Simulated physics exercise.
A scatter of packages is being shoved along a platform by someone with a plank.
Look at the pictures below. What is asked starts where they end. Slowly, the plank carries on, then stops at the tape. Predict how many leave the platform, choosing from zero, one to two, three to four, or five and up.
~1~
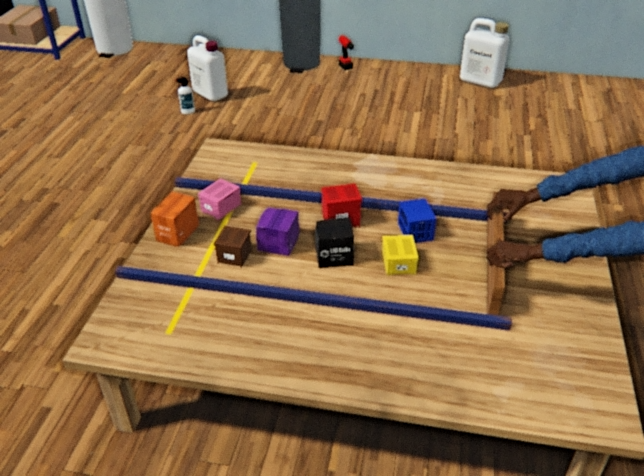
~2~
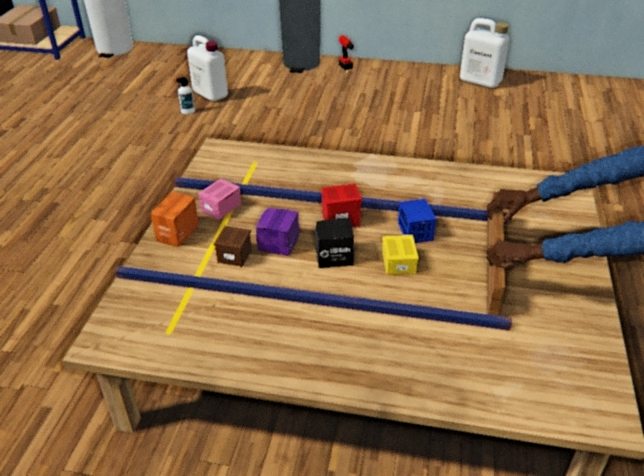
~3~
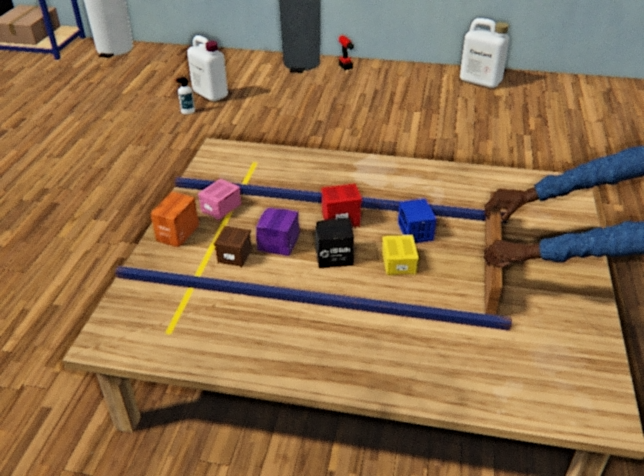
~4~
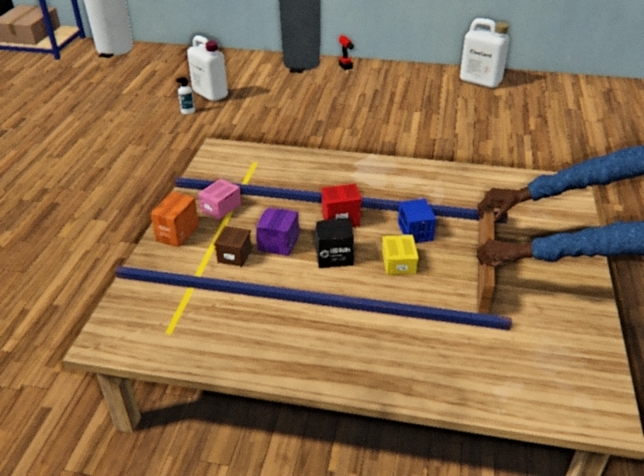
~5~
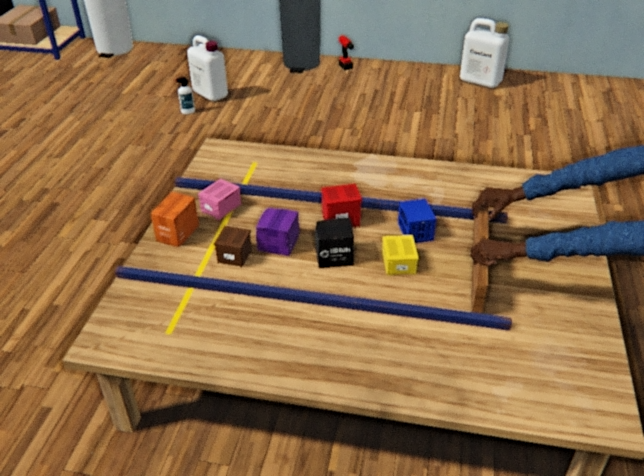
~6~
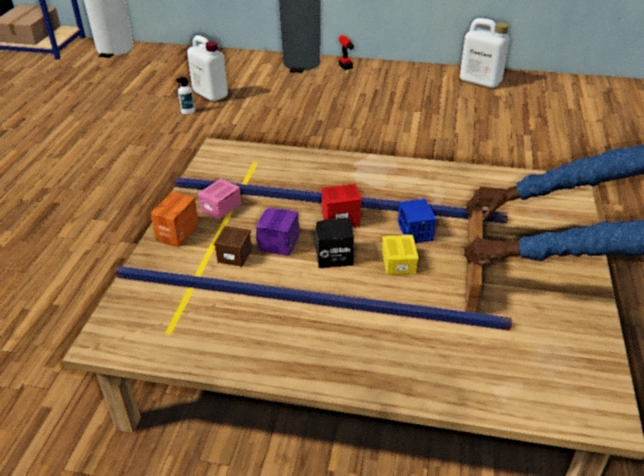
The ones that plunge will number three or four.
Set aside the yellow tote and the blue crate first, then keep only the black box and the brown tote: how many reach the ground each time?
That gives 1 in the first case, then 2 in the second.
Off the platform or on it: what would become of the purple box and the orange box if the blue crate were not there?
Outcome: The purple box drops down, the orange box drops down.
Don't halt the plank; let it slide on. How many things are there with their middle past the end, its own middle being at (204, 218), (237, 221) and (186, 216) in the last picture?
Respectively, 3, 1 and 5.
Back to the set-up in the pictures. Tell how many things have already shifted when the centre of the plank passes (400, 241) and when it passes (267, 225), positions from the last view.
First 2, after that 8.
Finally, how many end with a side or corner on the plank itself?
In total, 3.
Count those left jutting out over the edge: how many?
Expected count: 0.
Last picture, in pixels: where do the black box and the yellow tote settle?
Middles: Around (171, 220) and around (202, 230).
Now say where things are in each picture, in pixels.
In the first frame, orange box (175, 219); pink tote (220, 199); brown tote (234, 247); plank (495, 252); tape (218, 235).
In the second frame, pink tote (220, 199); red tote (341, 208).
In the third frame, brown tote (234, 247); blue crate (416, 221).
In the fourth frame, orange box (176, 219); black box (334, 243).
In the fifth frame, pink tote (220, 199); yellow tote (400, 255).
In the sixth frame, orange box (176, 219); pink tote (220, 199); brown tote (234, 247); plank (475, 249); tape (218, 235).
A little later, none off yet; orange box at rest near (176, 219); pink tote at rest near (220, 199); brown tote at rest near (234, 247).
When it is over, the number that fall off is three or four; down, purple box, pink tote and orange box.
